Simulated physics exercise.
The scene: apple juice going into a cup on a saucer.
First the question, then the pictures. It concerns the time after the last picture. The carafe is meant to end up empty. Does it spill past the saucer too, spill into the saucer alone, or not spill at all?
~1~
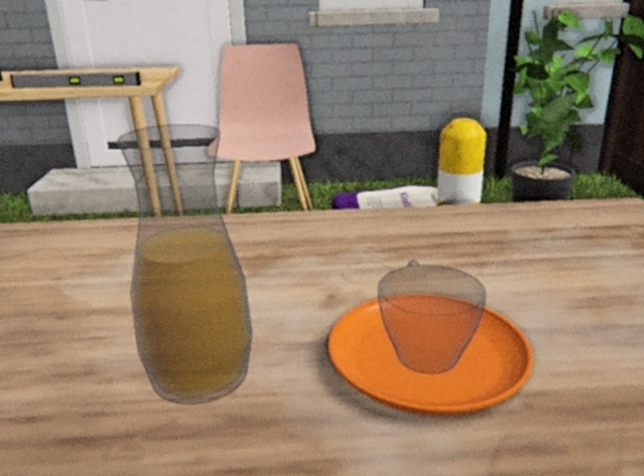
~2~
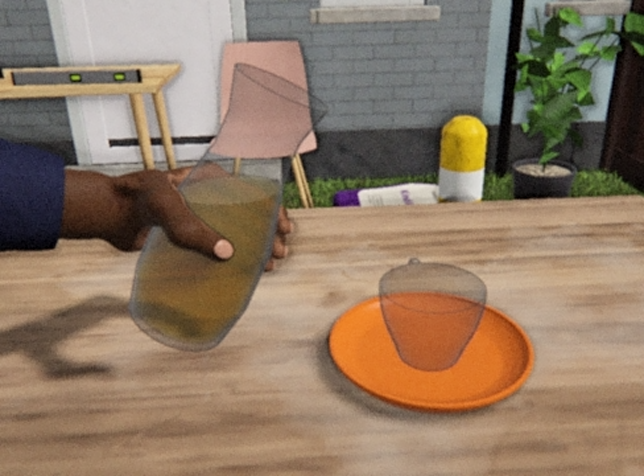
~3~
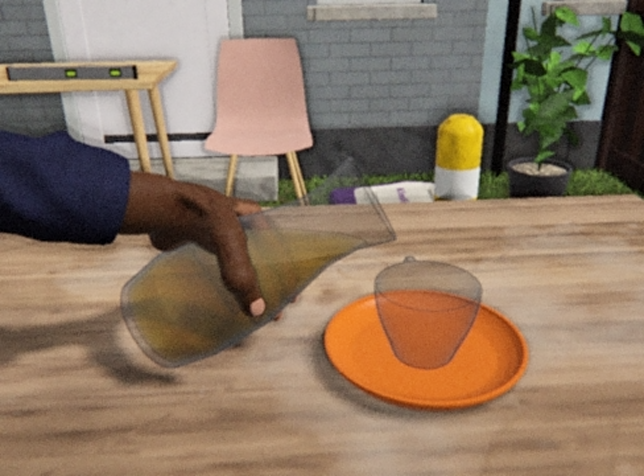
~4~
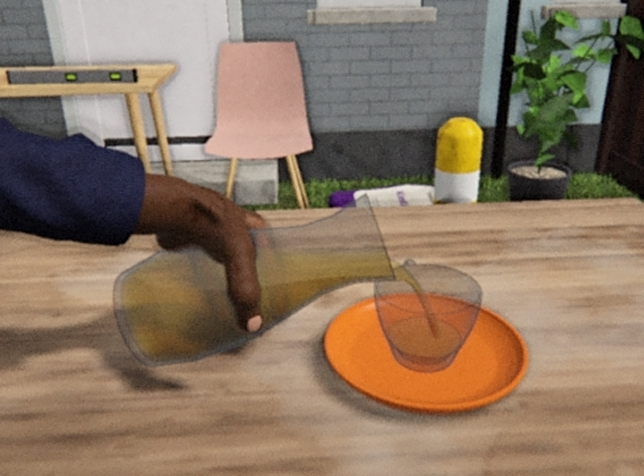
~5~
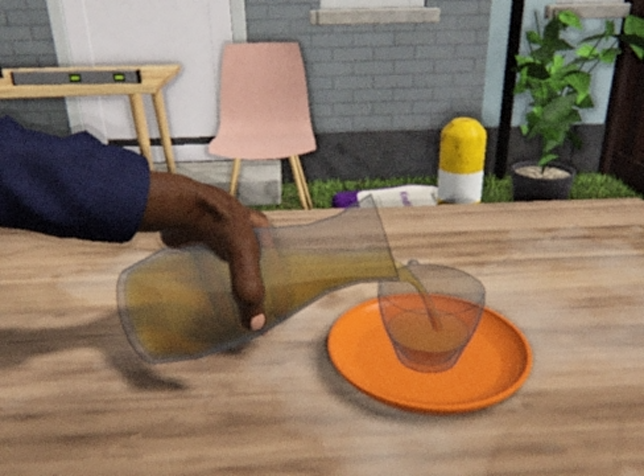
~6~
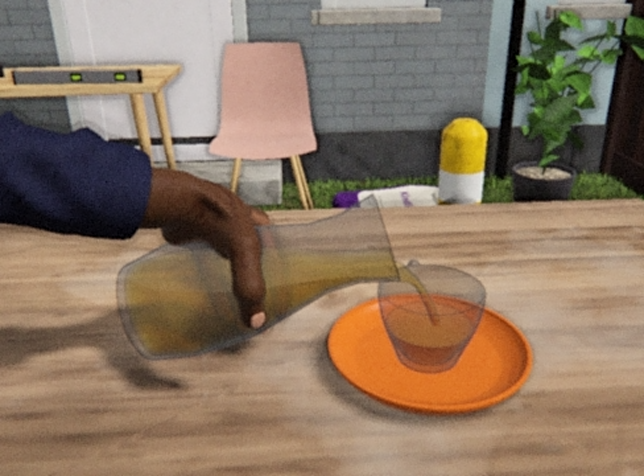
Past the saucer too.
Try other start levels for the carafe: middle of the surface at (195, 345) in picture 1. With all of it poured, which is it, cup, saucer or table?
Outcome: No overflow.
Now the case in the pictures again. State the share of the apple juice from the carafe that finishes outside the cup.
My figure is roughly 60 percent.
Next, the cup is full to the brim; the saucer is wet, with room to spare.
After that, the cup is full to the brim; the saucer is full and running over.
Finally, the cup is full to the brim; the saucer is full and running over.
